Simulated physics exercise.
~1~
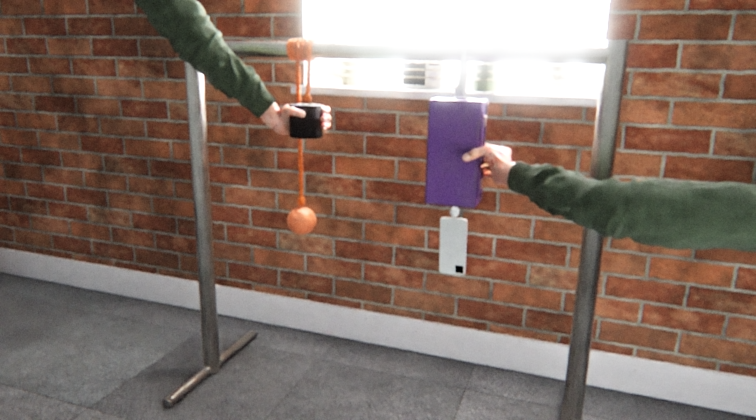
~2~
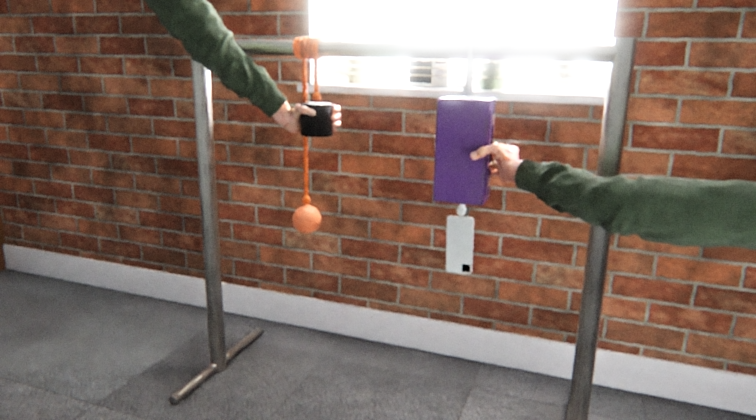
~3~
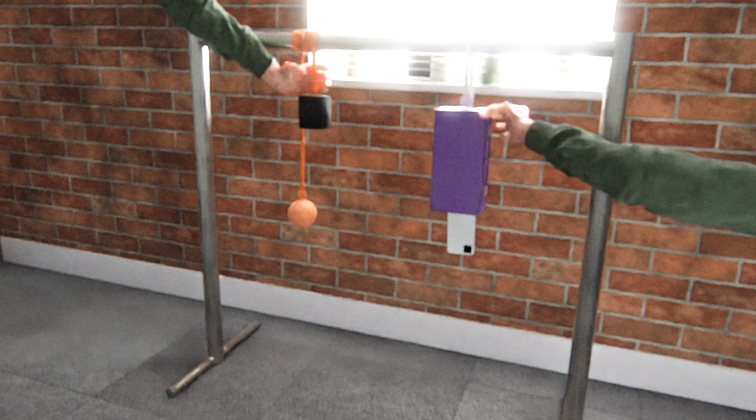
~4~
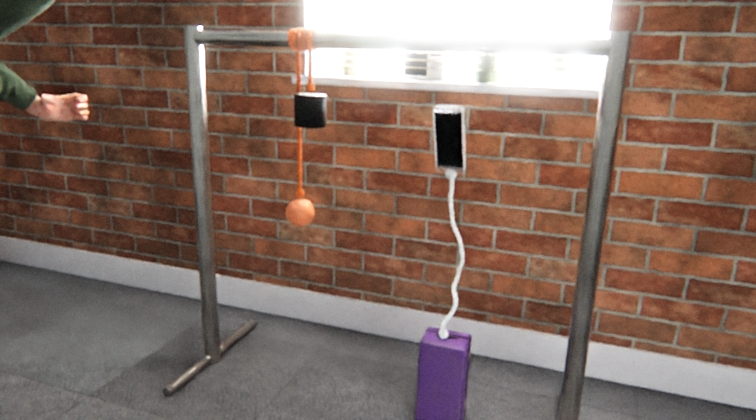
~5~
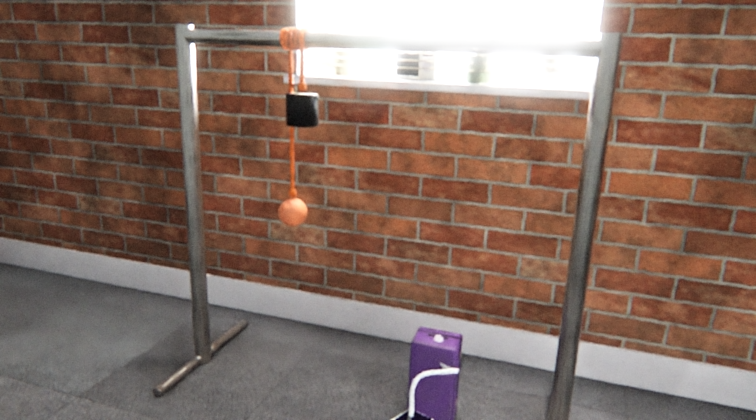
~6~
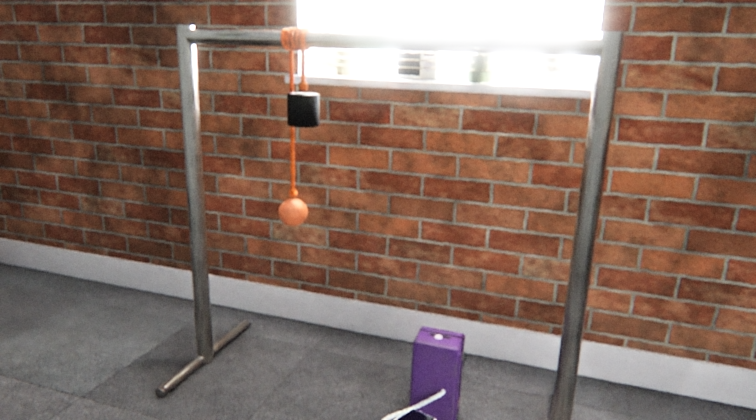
In the video, two hands hold a black object on an orange cord and a purple case tied to a phone, then let go and withdraw; the black object and orange ball stay hanging from the rail, while the case drops to the floor and the phone swings up, then falls beside it.
